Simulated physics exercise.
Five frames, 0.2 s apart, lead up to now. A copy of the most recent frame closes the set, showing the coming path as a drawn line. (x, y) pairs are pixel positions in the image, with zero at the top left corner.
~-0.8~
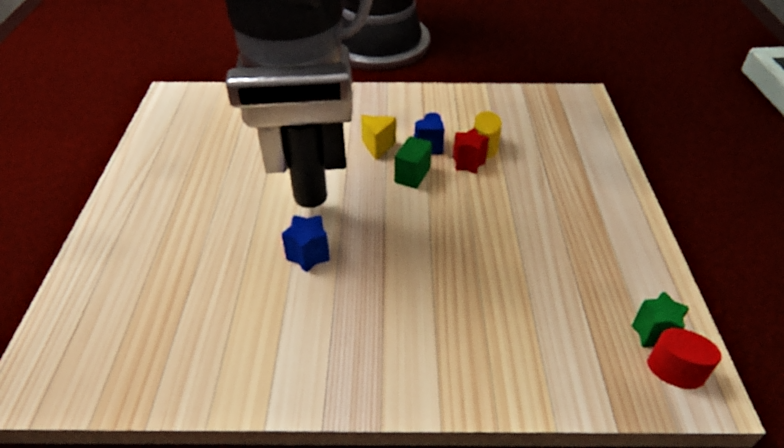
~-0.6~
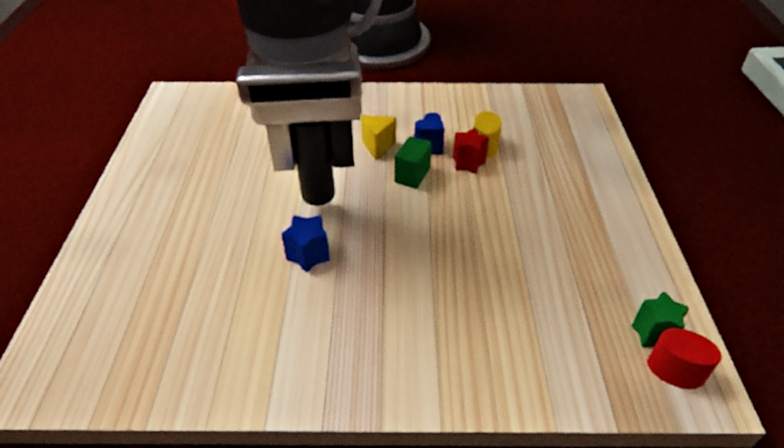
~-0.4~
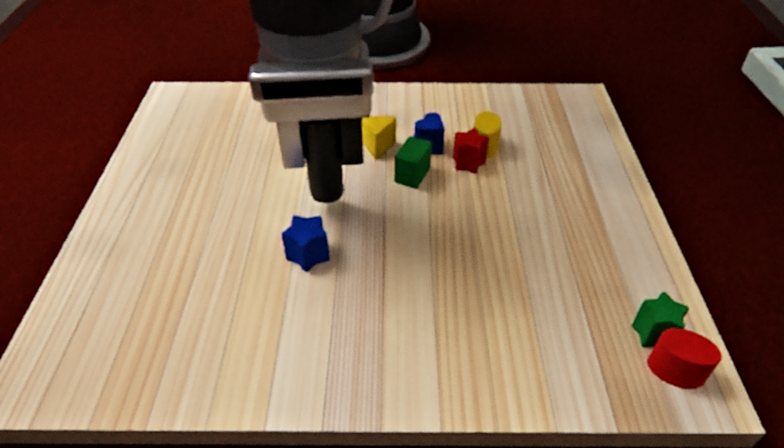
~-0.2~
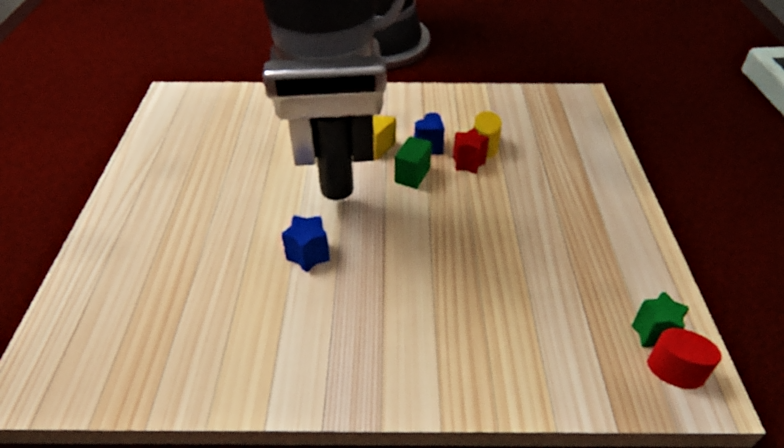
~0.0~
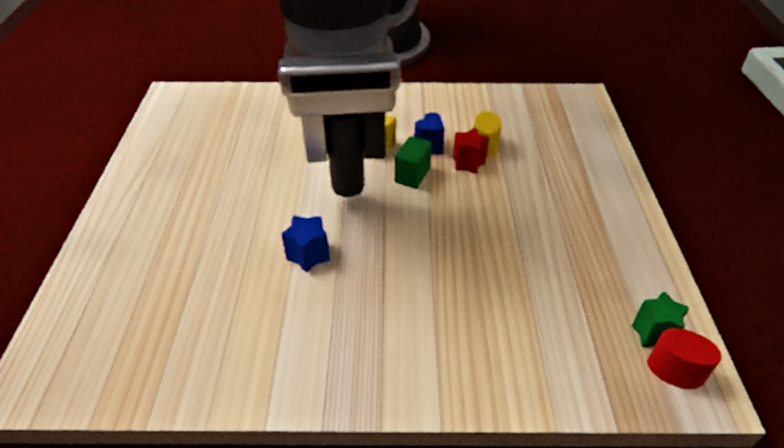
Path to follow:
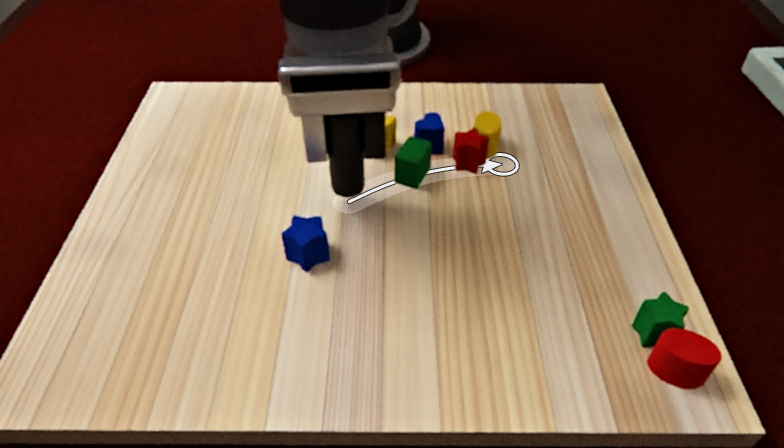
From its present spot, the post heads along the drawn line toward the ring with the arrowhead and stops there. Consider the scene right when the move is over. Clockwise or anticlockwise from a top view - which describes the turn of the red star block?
Seen from above, clockwise.
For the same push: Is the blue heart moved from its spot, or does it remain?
Shifted out of place.
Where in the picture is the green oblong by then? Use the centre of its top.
Roughly at (479, 123).
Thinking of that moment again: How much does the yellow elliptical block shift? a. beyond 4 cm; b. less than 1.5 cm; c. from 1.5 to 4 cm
(c)
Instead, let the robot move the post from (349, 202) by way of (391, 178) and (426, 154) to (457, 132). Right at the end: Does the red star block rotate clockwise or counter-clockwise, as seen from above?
The block spins clockwise.
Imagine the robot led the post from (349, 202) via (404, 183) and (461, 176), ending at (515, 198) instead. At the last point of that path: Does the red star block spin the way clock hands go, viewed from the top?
I believe so.
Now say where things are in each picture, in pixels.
Lower end of the post at (311, 198), tops of blocks, green oblong at (413, 149), blue heart at (431, 122), red star block at (471, 138), yellow elliptical block at (488, 122), in the first frame.
Post at (319, 196), blocks as before, in the second frame.
Post at (327, 194), blocks as before, in the third frame.
Post at (337, 191), blocks as before, in the fourth frame.
Post at (348, 188), green oblong at (413, 149), blue heart at (431, 122), red star block at (471, 138), yellow elliptical block at (488, 122), in the fifth frame.
The drawn path runs from (349, 202) over (398, 181) and (448, 169) to (502, 164).
What follows on the original path. One third of the way, post at (399, 167); green oblong at (431, 142).
Two thirds of the way, post at (450, 155); green oblong at (465, 125), turned 50° anticlockwise; blue heart at (434, 114), turned 25° anticlockwise; red star block at (494, 137), turned 45° clockwise; yellow elliptical block at (501, 120), turned 45° anticlockwise.
At the end, post at (504, 150); green oblong at (479, 123), turned 120° anticlockwise; blue heart at (434, 114), turned 25° anticlockwise; red star block at (532, 134), turned 60° clockwise; yellow elliptical block at (508, 114), turned 25° anticlockwise.
